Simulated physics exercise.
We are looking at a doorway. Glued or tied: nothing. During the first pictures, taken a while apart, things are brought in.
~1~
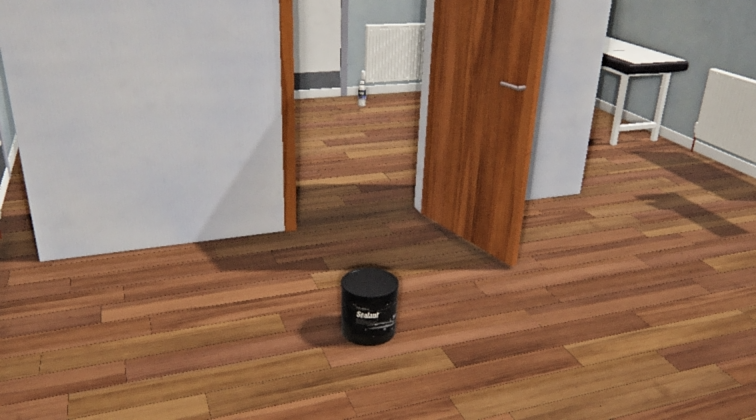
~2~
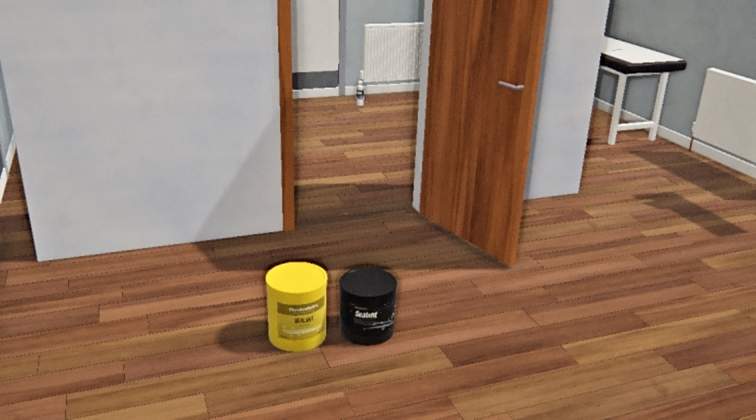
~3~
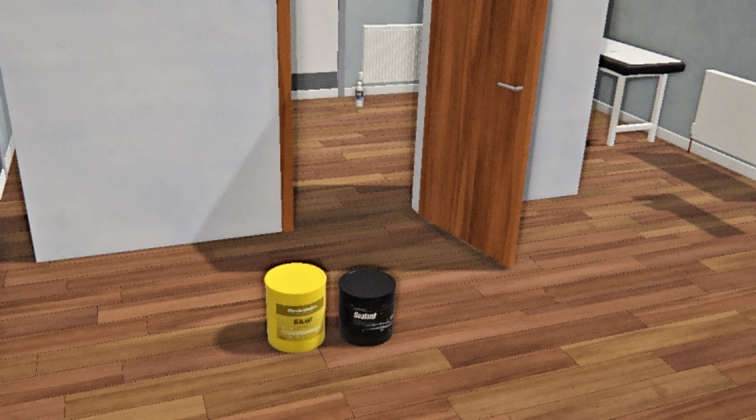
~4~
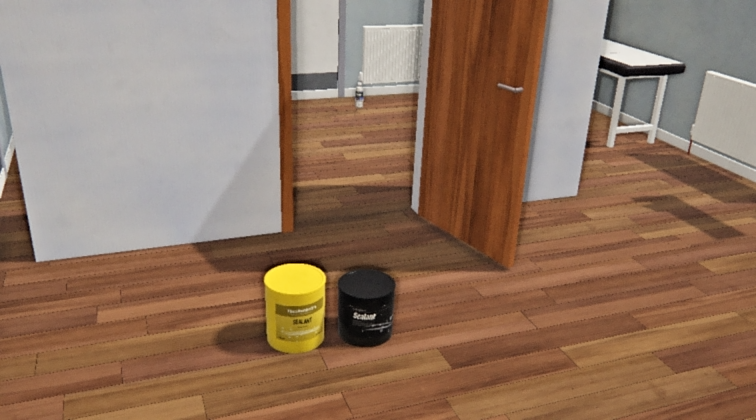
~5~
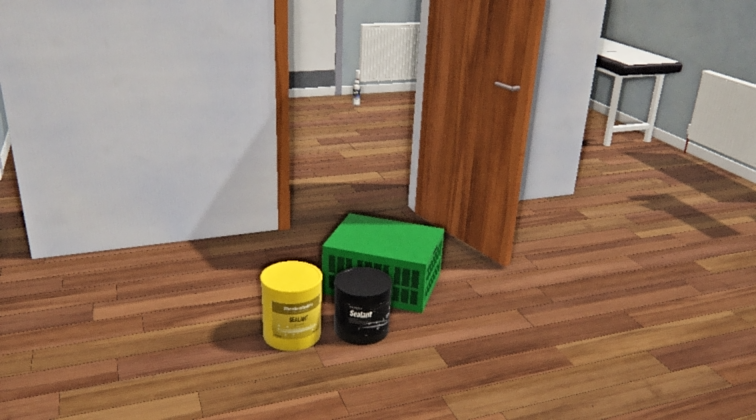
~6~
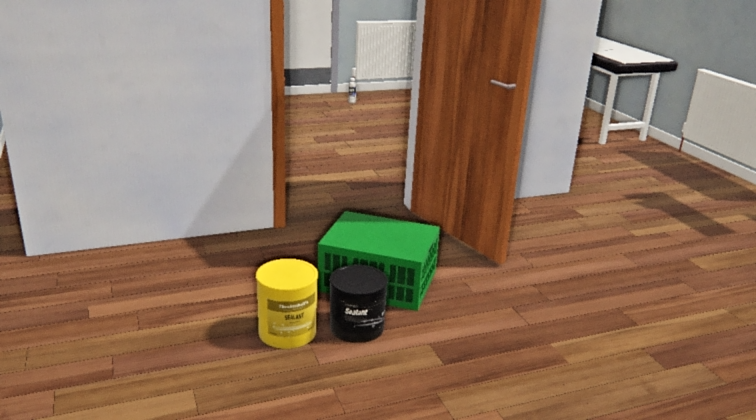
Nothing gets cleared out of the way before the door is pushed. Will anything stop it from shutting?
Most likely the door will get held up.
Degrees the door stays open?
The door ends up some 75° open.
Then, 0.50 s past the last view, door 91° open.
Then, 0.70 s past the last view, door 78° open.
Finally, door 76° open; all 3 still in place. Final places as the last picture's camera would see them, green chest near (375, 259).
